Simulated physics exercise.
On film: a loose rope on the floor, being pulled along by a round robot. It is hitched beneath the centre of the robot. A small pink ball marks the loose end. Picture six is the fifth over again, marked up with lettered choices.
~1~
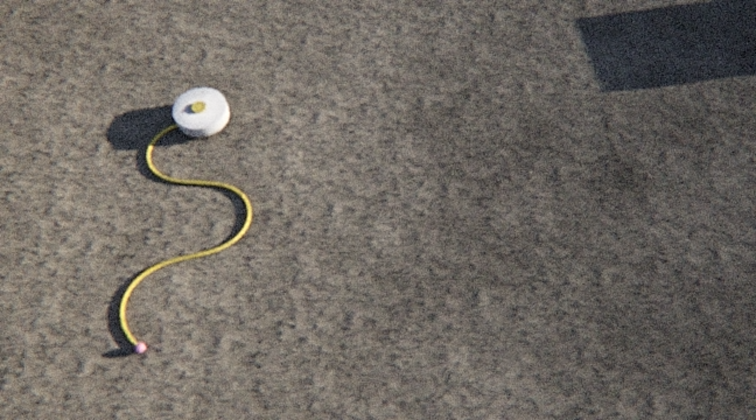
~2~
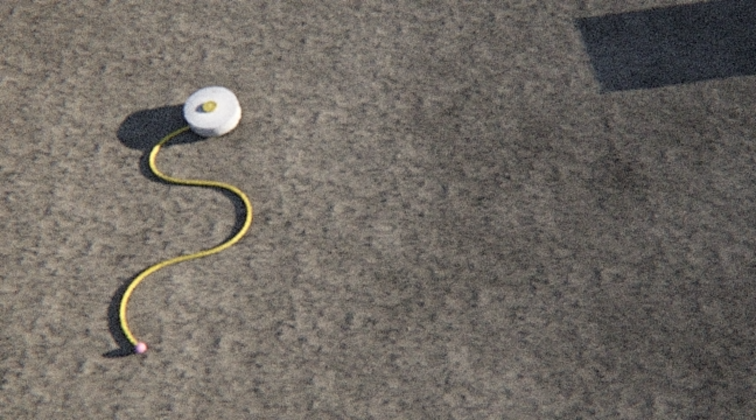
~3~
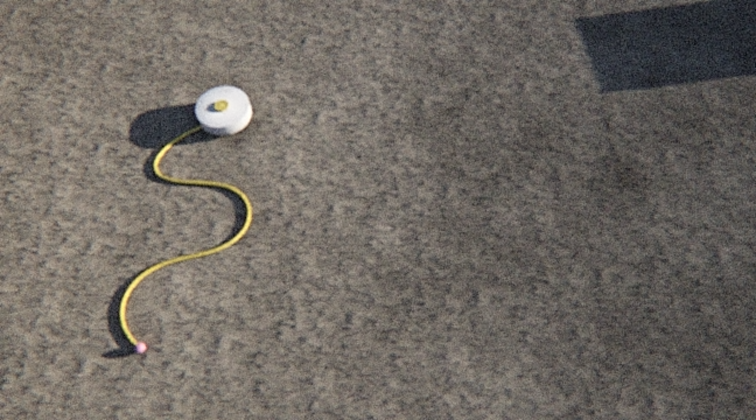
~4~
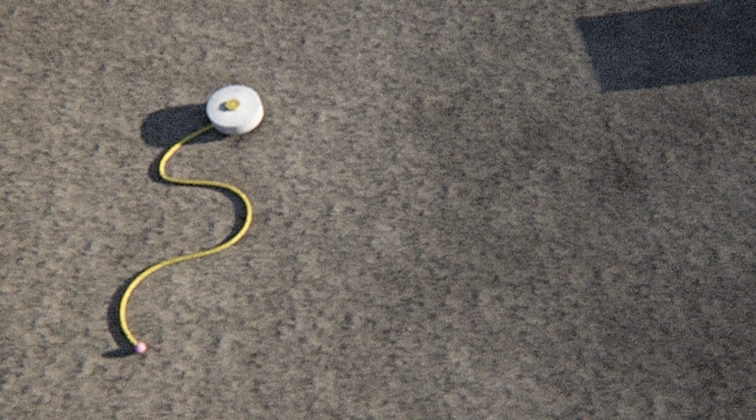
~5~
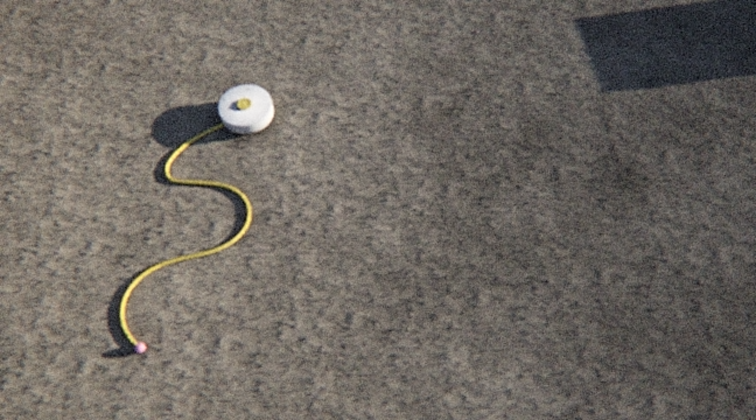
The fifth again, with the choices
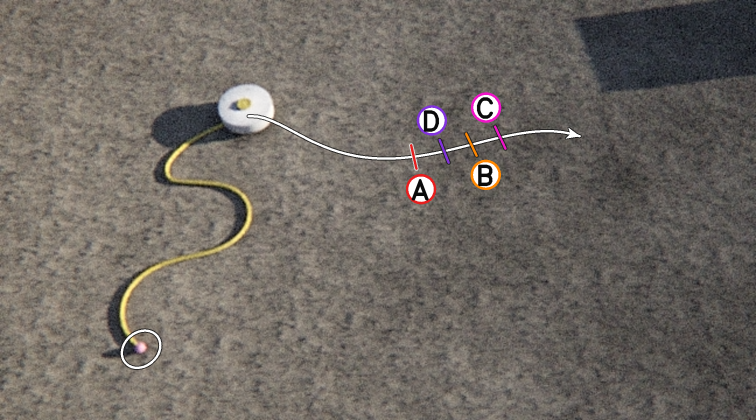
A round white robot with a yellow knob on top slides a short way right across a rough grey-brown floor, pulling the near end of a curvy yellow rope, while the rope's pink-tipped free end stays still.
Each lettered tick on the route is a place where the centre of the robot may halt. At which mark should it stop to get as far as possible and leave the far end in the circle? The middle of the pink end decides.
All is well up to C.
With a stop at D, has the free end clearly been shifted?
No.
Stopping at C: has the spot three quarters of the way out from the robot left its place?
By then, yes.
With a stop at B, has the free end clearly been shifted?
No.
On the marked copy, A at (414, 157); B at (471, 145); C at (500, 137); D at (444, 151); the ring at (141, 349); the route from (248, 116) via (409, 157) to (580, 136).
Taking C. A third of the way, robot (328, 143), middle of the rope (249, 208), free end (140, 348).
Two thirds of the way, robot (423, 150), middle of the rope (249, 208), free end (140, 348).
When it is over, robot (502, 132), middle of the rope (305, 204), free end (135, 341); the free end is still in its ring.
As for the rest, A is safe but short; B is safe but short; D is safe but short.
